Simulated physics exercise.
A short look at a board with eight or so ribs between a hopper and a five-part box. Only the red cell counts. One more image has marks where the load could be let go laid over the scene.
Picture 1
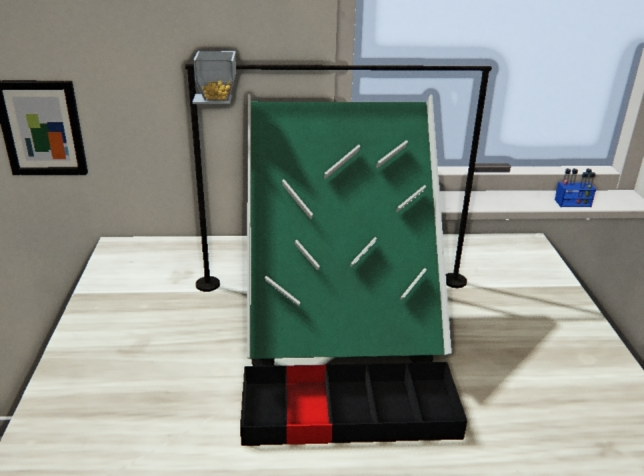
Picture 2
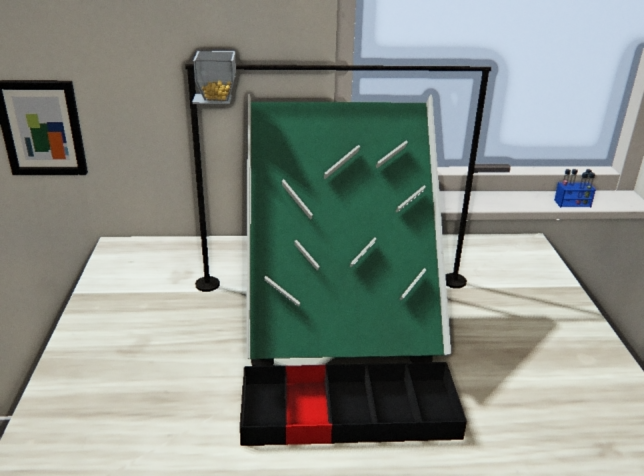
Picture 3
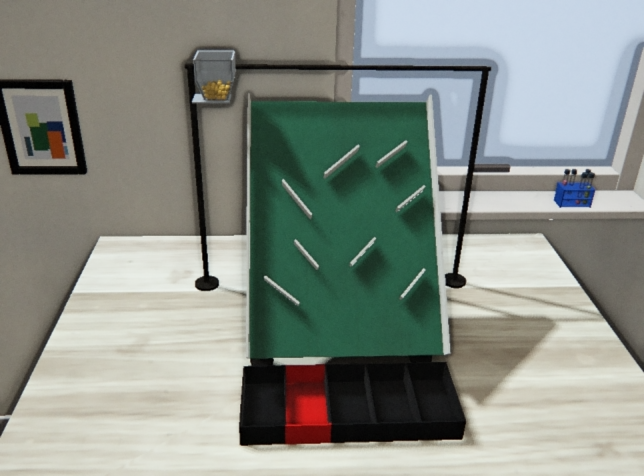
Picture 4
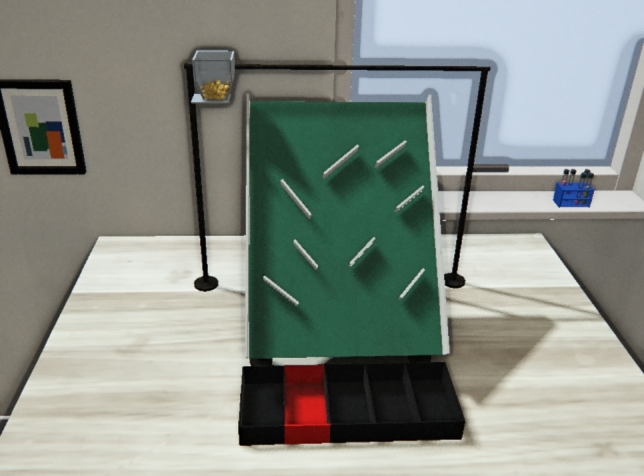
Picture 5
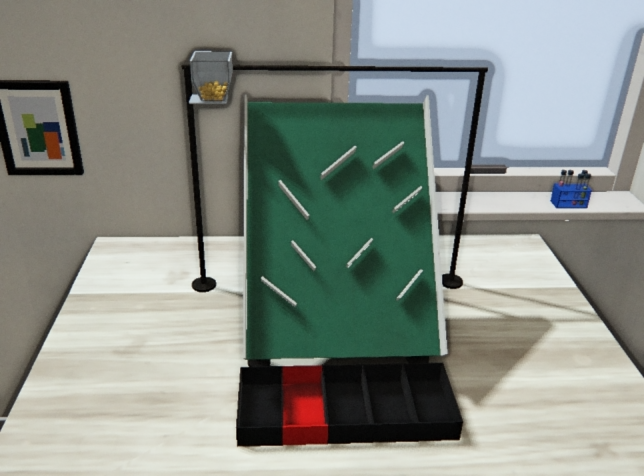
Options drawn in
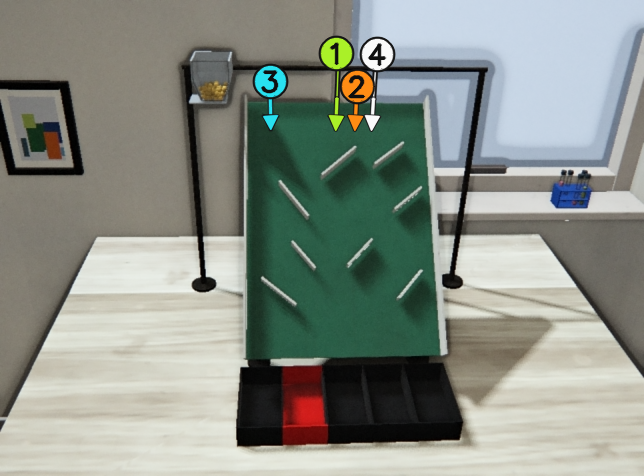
On a pale wooden table by a window, a green sloped board with eight white ribs stood above a five-part box with one red cell, while the small hopper of yellowish bits stayed put.
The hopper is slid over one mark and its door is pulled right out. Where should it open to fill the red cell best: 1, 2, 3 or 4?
The best mark is 4.
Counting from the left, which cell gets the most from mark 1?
The third from the left.
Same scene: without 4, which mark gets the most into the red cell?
Here it is mark 2.
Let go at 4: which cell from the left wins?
The second from the left.
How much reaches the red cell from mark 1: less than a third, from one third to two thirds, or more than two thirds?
Less than a third.
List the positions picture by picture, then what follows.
The first frame shows hopper at (217, 89), puffed corn balls, door shut.
The second frame shows ribs (325, 174) to (359, 146), (378, 163) to (407, 141), (283, 180) to (312, 215).
The third frame shows ribs (398, 208) to (425, 186), (295, 240) to (318, 267), (351, 263) to (375, 238).
The fourth frame shows ribs (264, 276) to (298, 303), (402, 297) to (424, 269).
The fifth frame shows red cell at (305, 434), number 2 of 5 from the left.
On the marked copy, mark 1 meets the board at (335, 125); mark 2 meets the board at (355, 125); mark 3 meets the board at (270, 124); mark 4 meets the board at (371, 125).
If 1 is chosen, none in the red cell, about half in other cells, about half outside the box.
If 2 is chosen, about a quarter in the red cell, about a third in other cells, about half outside the box.
If 3 is chosen, a stray few in the red cell, about two thirds in other cells, about a third outside the box.
If 4 is chosen, about a third in the red cell, about a quarter in other cells, about a third outside the box.
